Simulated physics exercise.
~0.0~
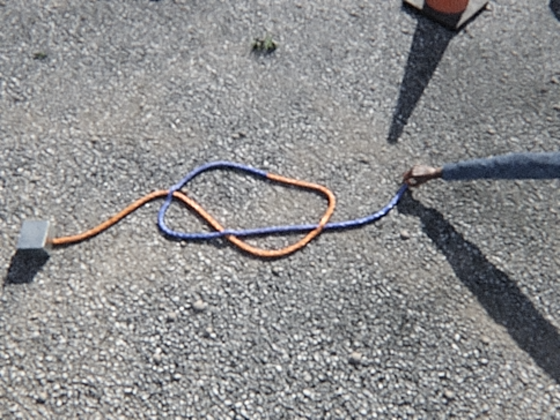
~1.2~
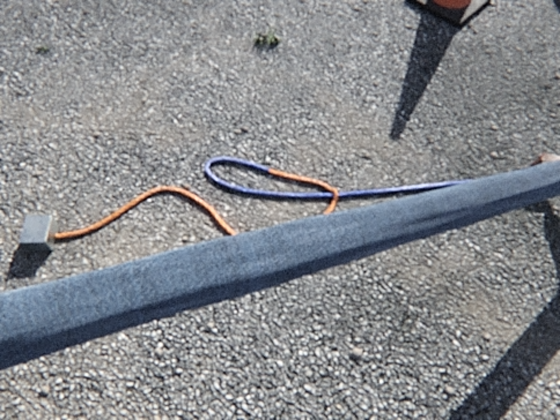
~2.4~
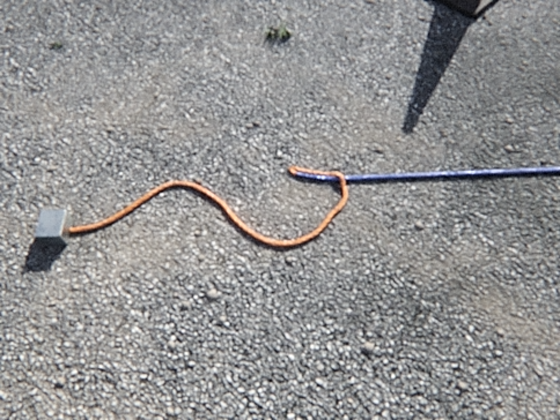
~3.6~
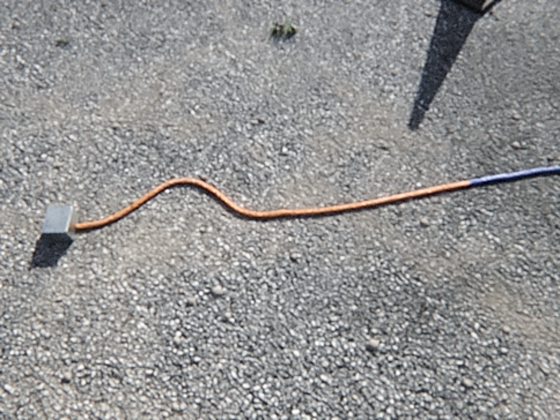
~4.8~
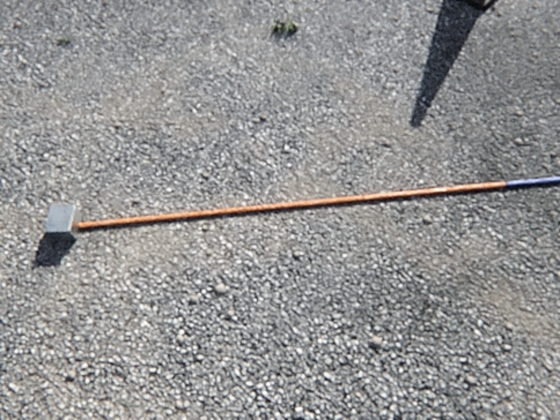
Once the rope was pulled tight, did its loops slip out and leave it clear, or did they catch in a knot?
The loops slipped out and left the rope clear. It ended up straight, with no knot showing along the part in view.
A looped orange and blue rope, attached to a small gray block at the left on rough pavement, was pulled by its blue end toward the right, and its loops slid open until it lay straight with no knot in view.
